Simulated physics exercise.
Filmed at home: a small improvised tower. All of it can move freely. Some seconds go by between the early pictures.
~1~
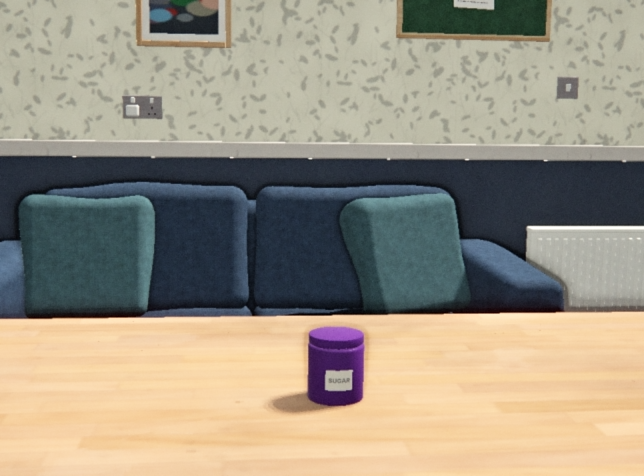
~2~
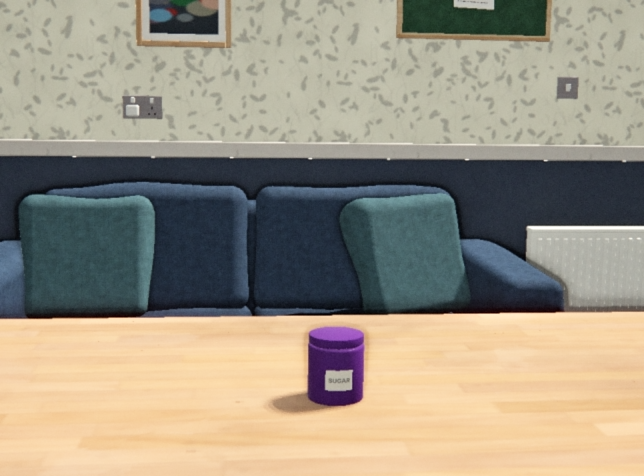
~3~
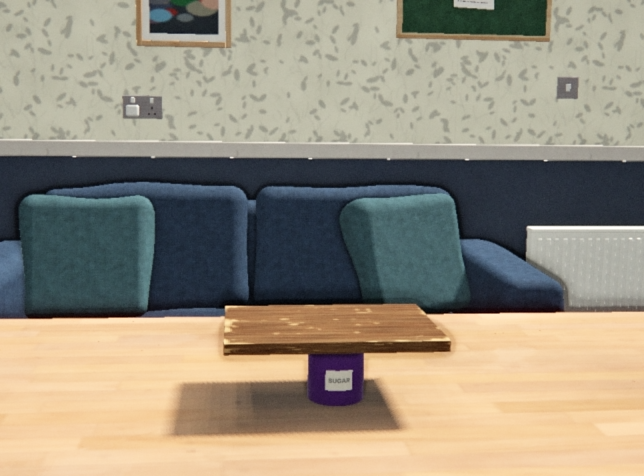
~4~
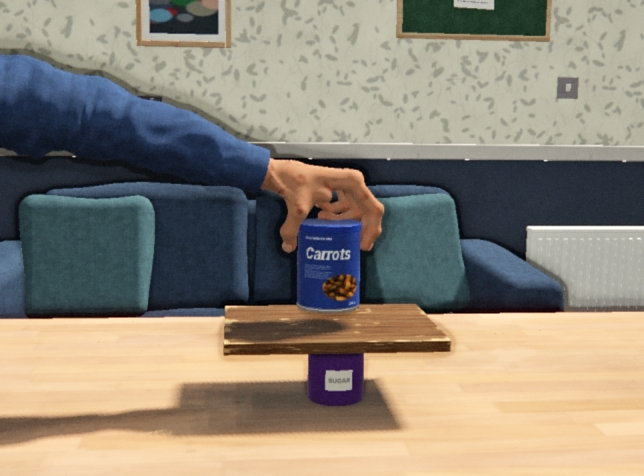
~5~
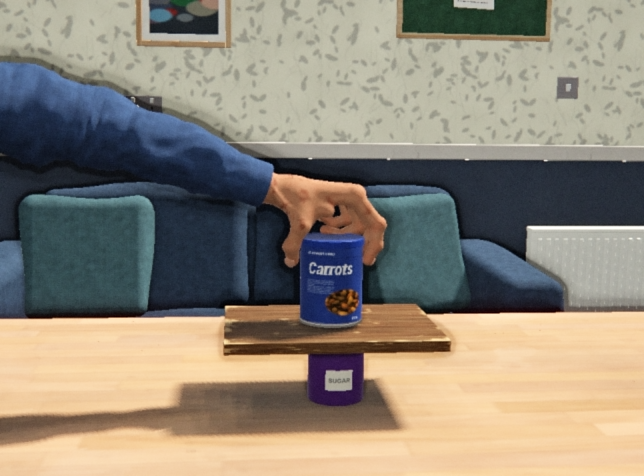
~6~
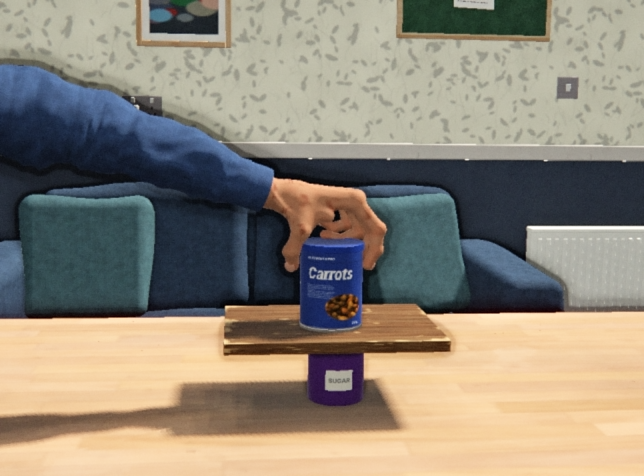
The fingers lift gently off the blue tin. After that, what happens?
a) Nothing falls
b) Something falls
a, nothing falls.
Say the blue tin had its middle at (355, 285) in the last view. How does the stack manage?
Stands.
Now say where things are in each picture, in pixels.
The last thing is not in view yet, in the first picture.
The last thing is not in view yet, in the second picture.
The last thing is not in view yet; brown board (330, 327), in the third picture.
On its way; blue tin (329, 264); brown board (330, 327), in the fourth picture.
On its way; blue tin (331, 279); brown board (330, 327), in the fifth picture.
In place under the hand; blue tin (331, 283); brown board (330, 327), in the sixth picture.
Then, 0.30 s past the last view, nothing moves.
Then, 1.00 s past the last view, blue tin resting near (331, 284).
Finally, all 3 still in place. Final places as the last picture's camera would see them, blue tin near (331, 284). The stack stays up.
